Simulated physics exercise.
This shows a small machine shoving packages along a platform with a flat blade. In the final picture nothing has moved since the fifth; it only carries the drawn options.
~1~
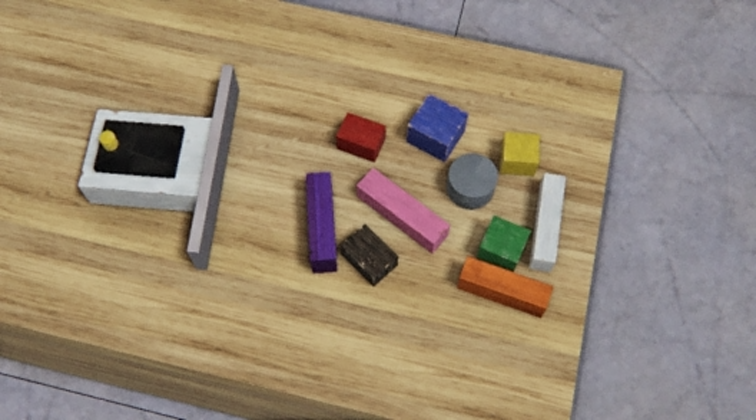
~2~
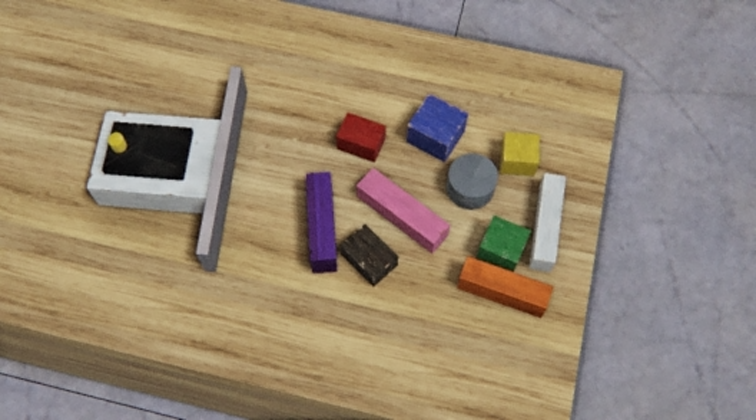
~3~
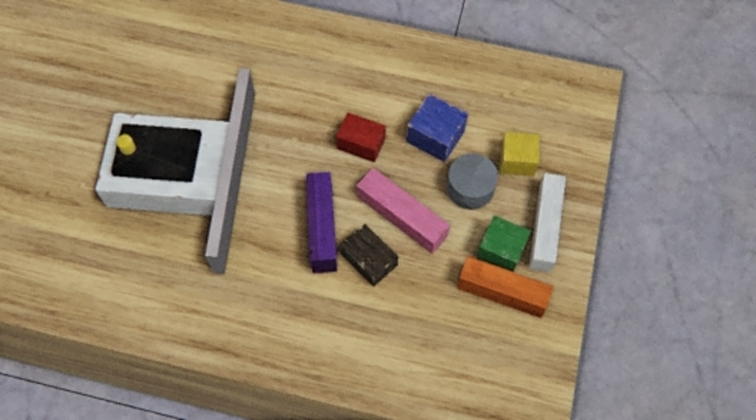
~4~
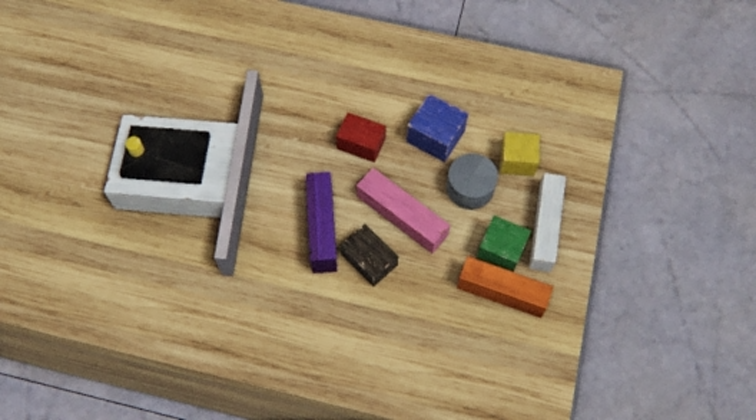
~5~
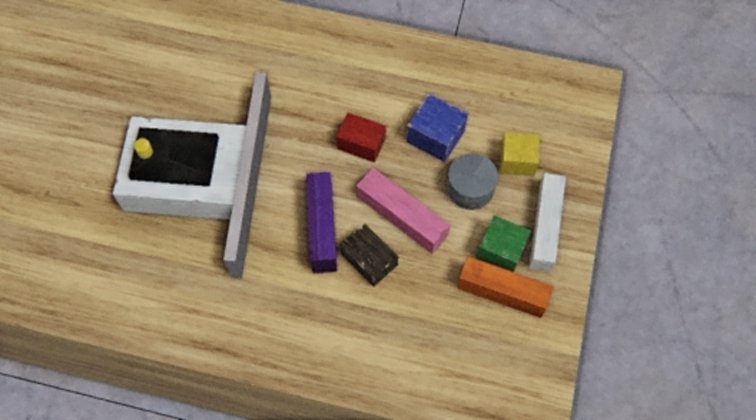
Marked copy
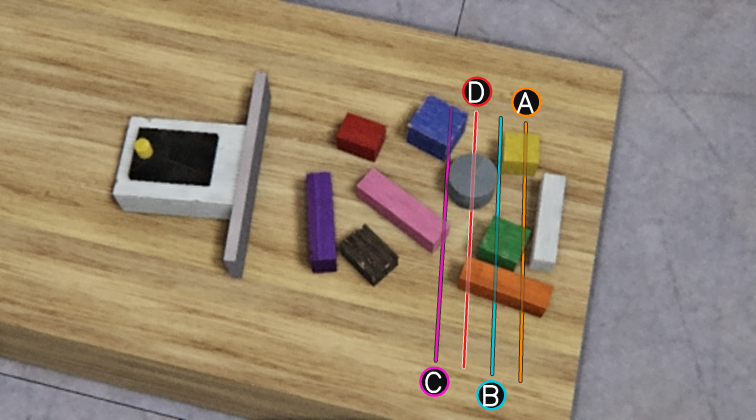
White robot with a flat grey blade creeping right across a wooden platform towards a scattering of stationary coloured blocks.
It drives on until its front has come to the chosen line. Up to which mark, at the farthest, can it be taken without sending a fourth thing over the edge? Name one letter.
It can go as far as A.
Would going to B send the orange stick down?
Yes.
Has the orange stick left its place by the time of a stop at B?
Yes.
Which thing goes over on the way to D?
The orange stick.
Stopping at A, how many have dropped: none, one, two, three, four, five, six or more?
Three.
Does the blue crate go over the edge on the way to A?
By then, no.
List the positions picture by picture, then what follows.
In the first frame, black crate (369, 255); blue crate (437, 128); yellow crate (519, 154).
In the second frame, robot (154, 150); orange stick (505, 287).
In the third frame, robot (163, 152); green crate (503, 246).
In the fourth frame, robot (172, 154); pink bar (403, 211).
In the fifth frame, robot (180, 156); white bar (548, 222); black crate (369, 255); blue crate (437, 128).
On the copy, A at (523, 244); B at (497, 238); C at (444, 226); D at (470, 232).
On A. First, robot (278, 178); black crate (400, 262); red crate (380, 136).
Then, robot (379, 200); orange stick (565, 315); white bar (570, 217).
Finally, robot (457, 218); green crate over the edge; orange stick over the edge; three fallen.
By contrast, B is within the limit but short; C is within the limit but short; D is within the limit but short.
